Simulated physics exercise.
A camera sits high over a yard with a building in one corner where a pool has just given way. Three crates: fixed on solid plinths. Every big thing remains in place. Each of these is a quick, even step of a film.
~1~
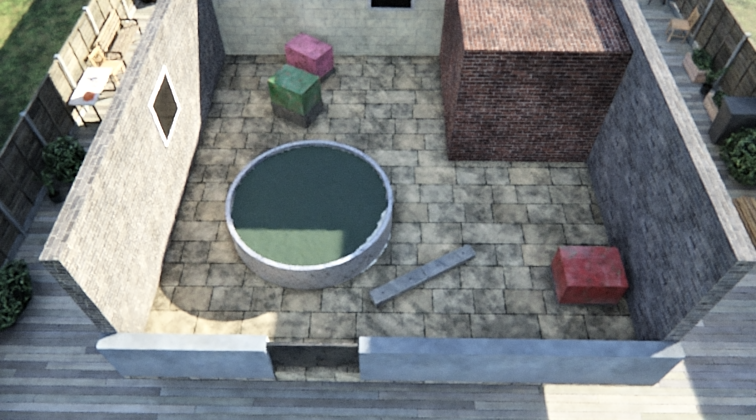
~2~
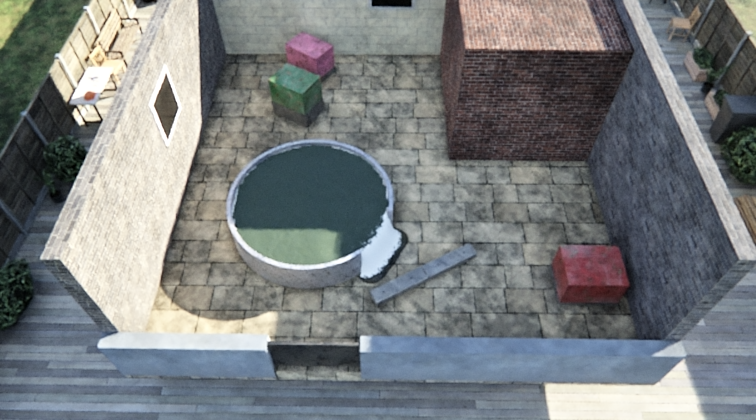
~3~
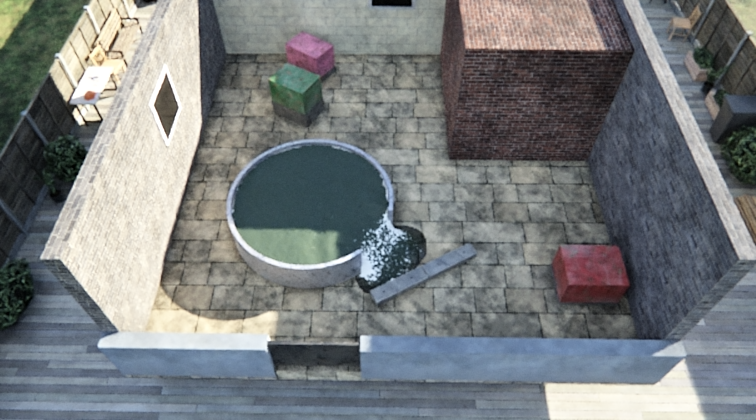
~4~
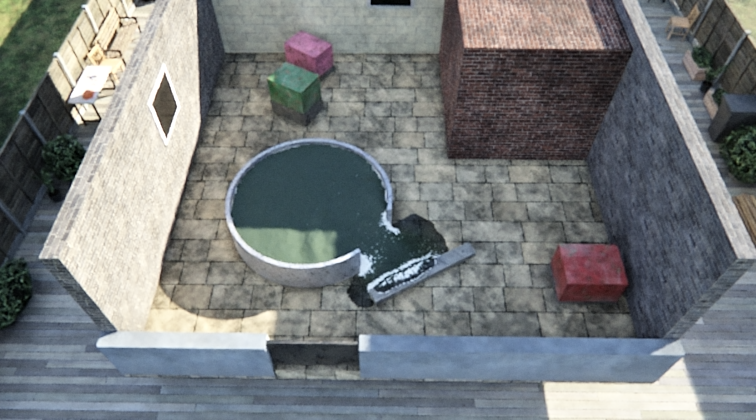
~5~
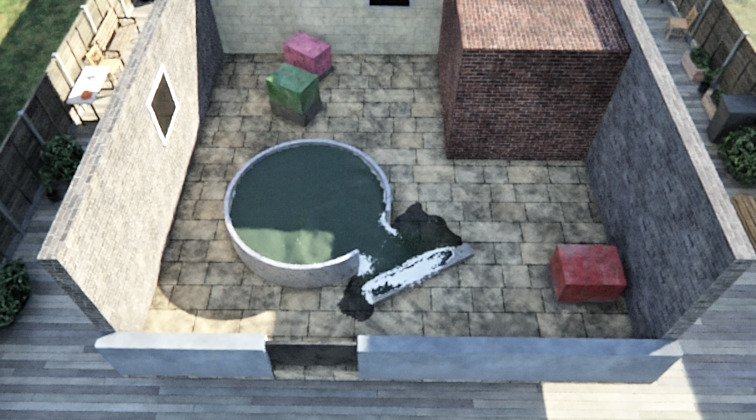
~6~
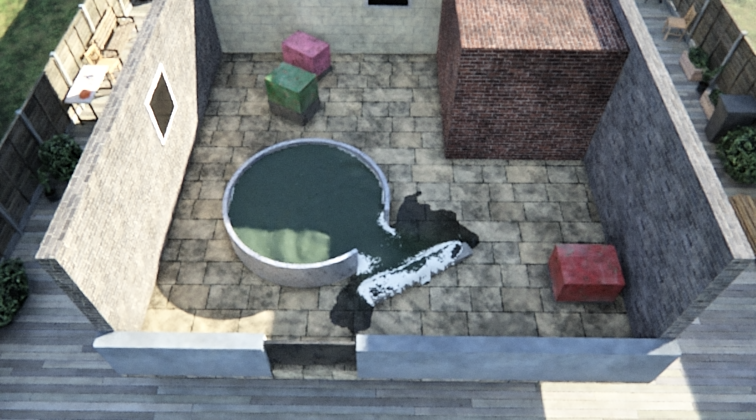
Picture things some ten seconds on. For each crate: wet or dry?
Result: The green crate will not be touched, the red crate will be touched, the pink crate will not be touched.
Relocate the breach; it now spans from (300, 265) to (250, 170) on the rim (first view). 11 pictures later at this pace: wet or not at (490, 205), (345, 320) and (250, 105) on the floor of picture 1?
First: Spared by the leak. Second: Reached by the flood. Third: Reached by the flood.
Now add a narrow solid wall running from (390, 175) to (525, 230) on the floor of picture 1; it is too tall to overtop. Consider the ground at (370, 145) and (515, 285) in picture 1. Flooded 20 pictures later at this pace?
In order, I'd call them bare and inundated.
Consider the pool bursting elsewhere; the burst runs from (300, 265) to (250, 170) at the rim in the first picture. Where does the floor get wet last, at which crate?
The red-painted one.
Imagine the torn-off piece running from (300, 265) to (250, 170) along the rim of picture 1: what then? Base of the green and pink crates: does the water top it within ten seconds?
So the green crate remains untouched while the pink crate goes wet.
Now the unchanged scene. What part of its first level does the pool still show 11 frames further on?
My reading: Near 72 %.
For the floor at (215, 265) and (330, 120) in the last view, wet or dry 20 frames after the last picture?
Clear, then clear.
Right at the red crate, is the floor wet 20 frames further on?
Crate red - hit by the front.
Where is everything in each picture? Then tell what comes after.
In the first picture, the pool at (310, 202) is whole and still.
In the second picture, the front is at (367, 278), out from the gap at (378, 246).
In the third picture, water pours out at (378, 247) and has run to (374, 290).
In the fourth picture, water pours out at (377, 246) and has run to (443, 256).
In the fifth picture, the front is at (459, 248), out from the gap at (376, 246).
In the sixth picture, water pours out at (374, 245) and has run to (467, 239).
A moment on, water covers 20 % of the floor; the green crate not reached, the red crate not reached, the pink crate not reached.
Next, water covers 35 % of the floor; the green crate not reached, the red crate water round its plinth, the pink crate not reached.
Then, water covers 45 % of the floor; the green crate not reached, the red crate water round its plinth, the pink crate not reached.
Later, water covers 55 % of the floor; the green crate not reached, the red crate water round its plinth, the pink crate not reached.
In the end, water covers 85 % of the floor; the green crate stayed above the water, the red crate was topped, the pink crate stayed above the water.
